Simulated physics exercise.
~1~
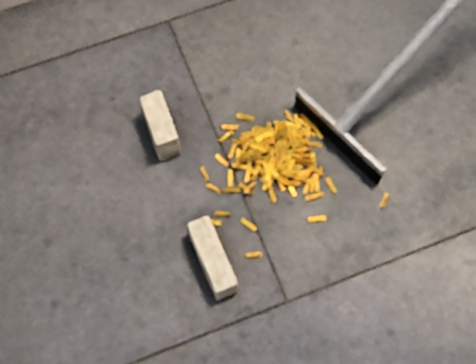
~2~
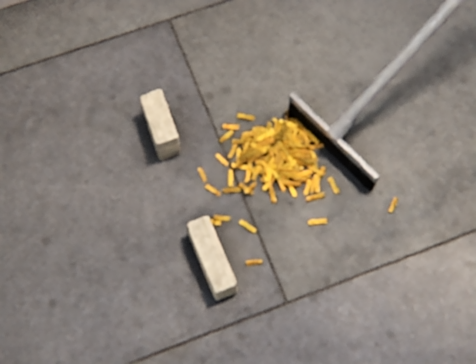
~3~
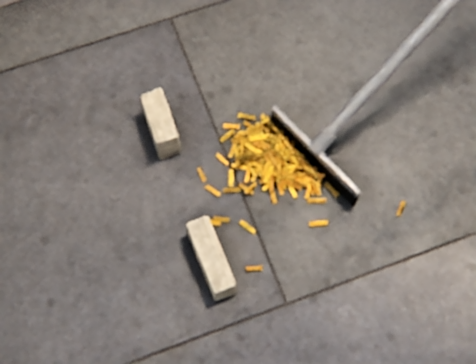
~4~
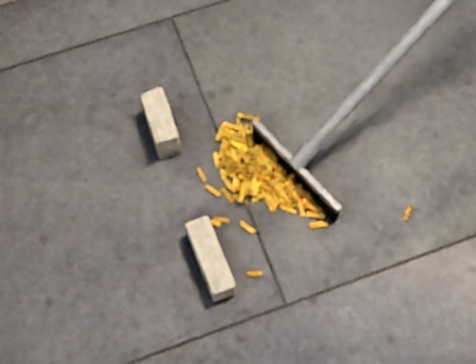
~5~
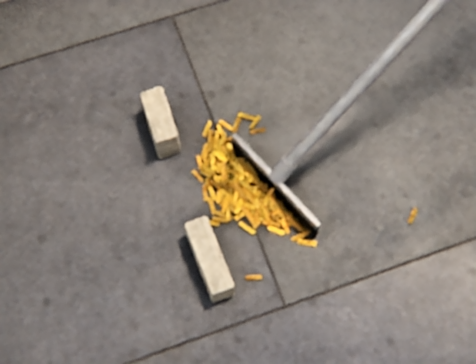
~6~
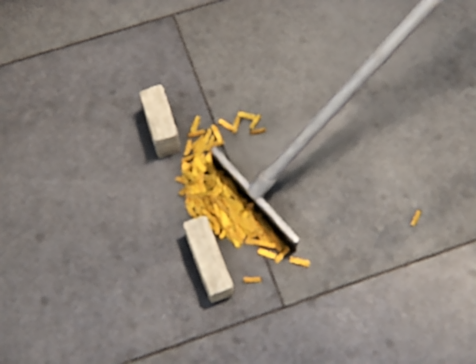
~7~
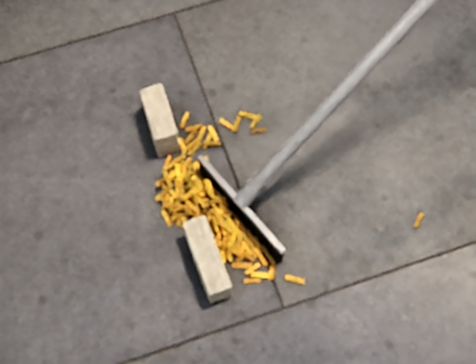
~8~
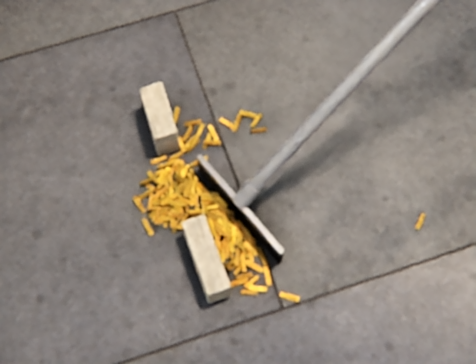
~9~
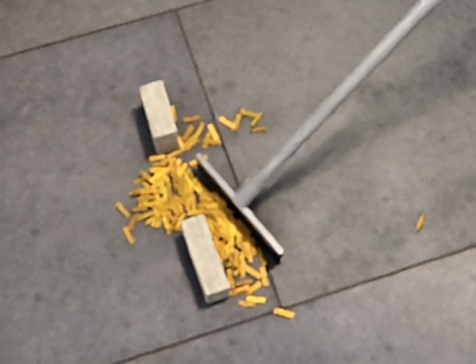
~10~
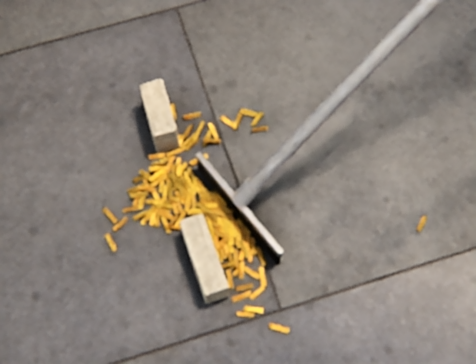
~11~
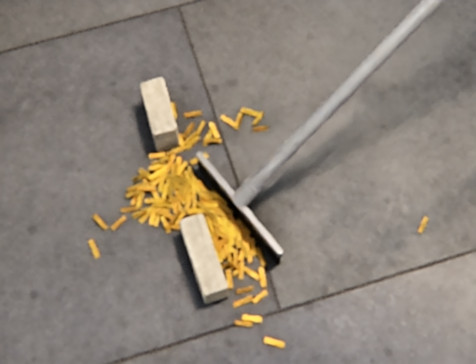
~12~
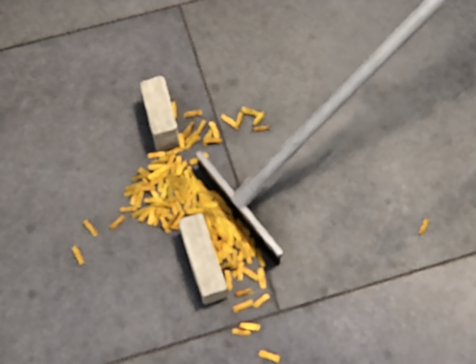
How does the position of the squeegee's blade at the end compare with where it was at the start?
At the start the blade is on the far right side of the yellow heap, well away from the pale blocks. By the end it is farther left and lower, close beside the gap between the two blocks.
